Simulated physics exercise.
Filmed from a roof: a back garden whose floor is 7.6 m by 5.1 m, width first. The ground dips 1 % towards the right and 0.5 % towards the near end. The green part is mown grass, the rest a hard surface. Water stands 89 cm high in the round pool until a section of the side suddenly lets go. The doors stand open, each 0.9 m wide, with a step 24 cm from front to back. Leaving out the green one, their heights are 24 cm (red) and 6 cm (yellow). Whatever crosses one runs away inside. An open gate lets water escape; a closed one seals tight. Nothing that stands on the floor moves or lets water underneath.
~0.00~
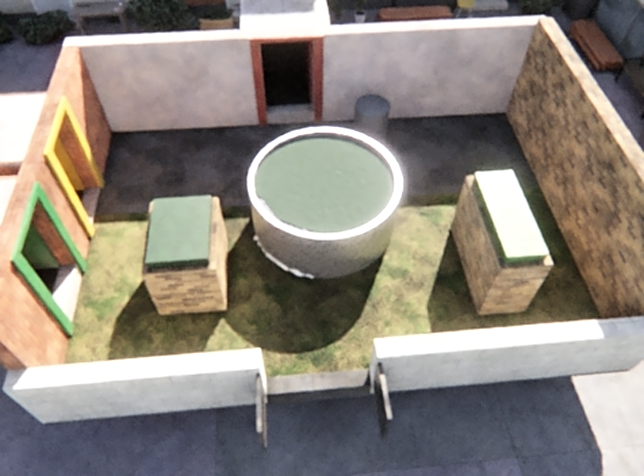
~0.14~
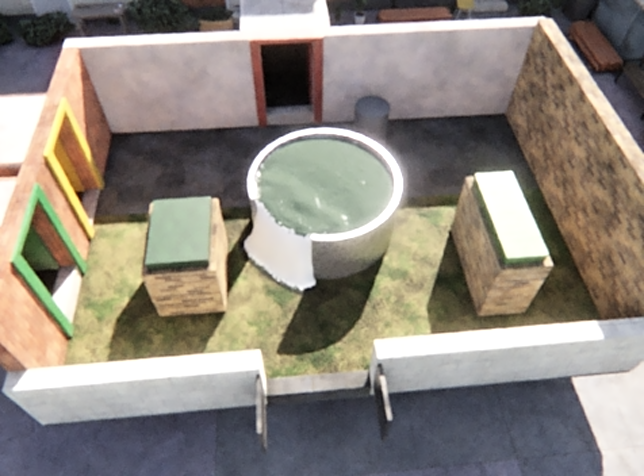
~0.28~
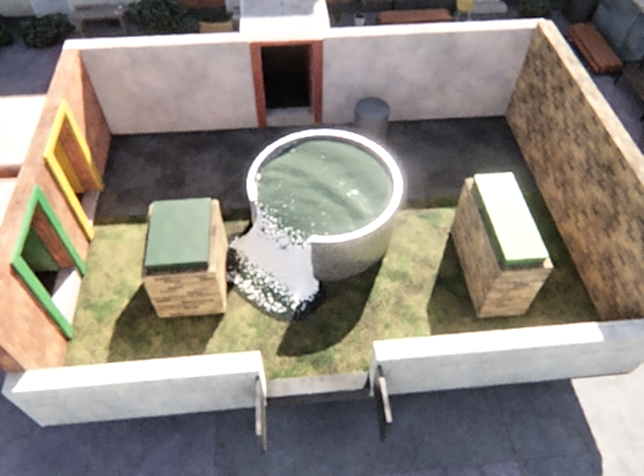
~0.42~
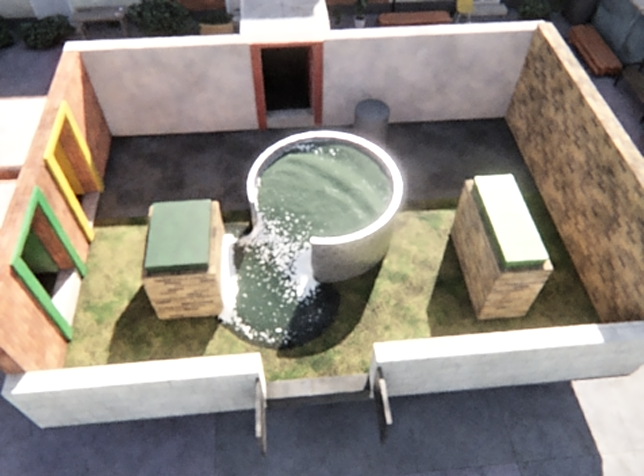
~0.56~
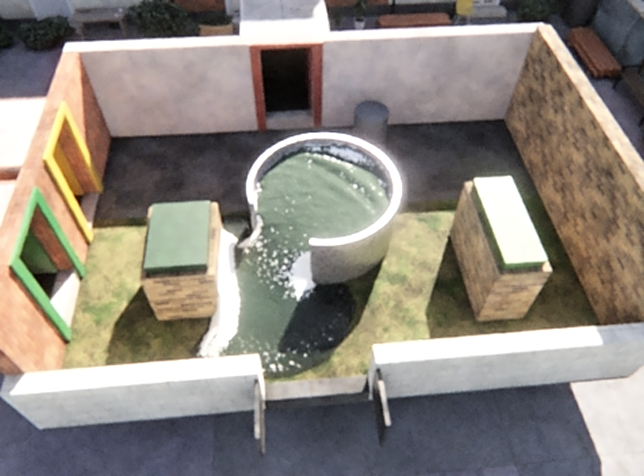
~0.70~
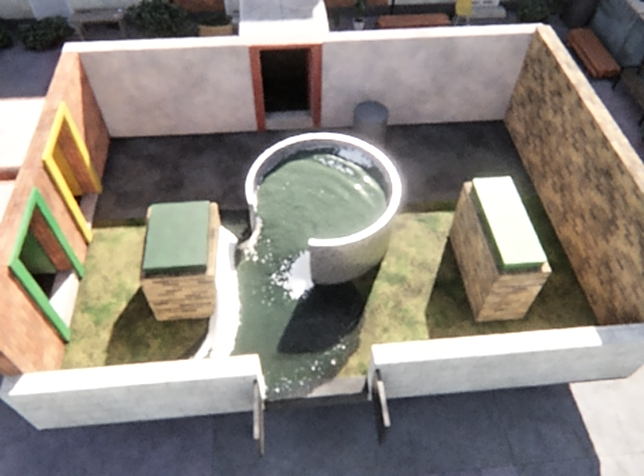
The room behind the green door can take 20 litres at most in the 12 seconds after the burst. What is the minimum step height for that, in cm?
At least 10.5 cm or so.
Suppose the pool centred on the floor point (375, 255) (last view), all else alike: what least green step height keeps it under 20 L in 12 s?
Some 12.5 cm.
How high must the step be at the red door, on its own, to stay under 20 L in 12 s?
About 6.0 cm at red.
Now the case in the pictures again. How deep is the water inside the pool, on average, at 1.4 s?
Some 53 cm.
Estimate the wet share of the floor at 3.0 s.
Some 50 per cent of it.
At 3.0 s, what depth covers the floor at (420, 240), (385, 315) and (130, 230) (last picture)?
Roughly 0, 3 and 7 cm, in turn.
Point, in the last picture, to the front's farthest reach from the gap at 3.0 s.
At about (131, 138).
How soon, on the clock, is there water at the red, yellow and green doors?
Arrival: Red 2.4 s, yellow 2.8 s, green 1.8 s.
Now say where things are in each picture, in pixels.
The first picture shows the round pool at (325, 182) is whole and still, 89 cm deep; the green door at (50, 259) is dry.
In the second picture, the front is at (304, 290), 0.3 m from the gap at (279, 248); 0.3 m2 of floor is wet, 89 cm left at the back.
In the third picture, the front is at (227, 280), 0.8 m from the gap at (279, 253); 1.2 m2 of floor is wet, 89 cm left at the back.
In the fourth picture, the front is at (247, 338), 1.3 m from the gap at (279, 256); 2.2 m2 of floor is wet, 88 cm left at the back.
In the fifth picture, the front is at (202, 358), 1.8 m from the gap at (278, 257); 3.4 m2 of floor is wet, 80 cm left at the back.
In the sixth picture, water pours out at (277, 257) and has run 2.3 m, to a hidden place; about 8 cm deep outside, 70 cm at the back; 1.9 m in a straight line remain to the green door at (47, 264).
After 1.4 s water covers 25 % of the floor, deepest (58 cm) near (250, 371); it has not reached the green door.
After 3.0 s water covers 50 % of the floor, deepest (30 cm) near (225, 274); 16 cm at the green door, 0 litres in over its 25 cm step.
After 12.0 s water covers 100 % of the floor, deepest (10 cm) near (344, 147); 5 cm at the green door, 0 litres in over its 25 cm step.
At the green door as built, the water arrived by 1.9 s and peaked near 17 cm at 2.4 s.
With a step of 9.5 cm, 27 litres would have come in within the 12 s; with 12.5 cm, 10 litres. So under 20 litres takes about 10.5 cm.
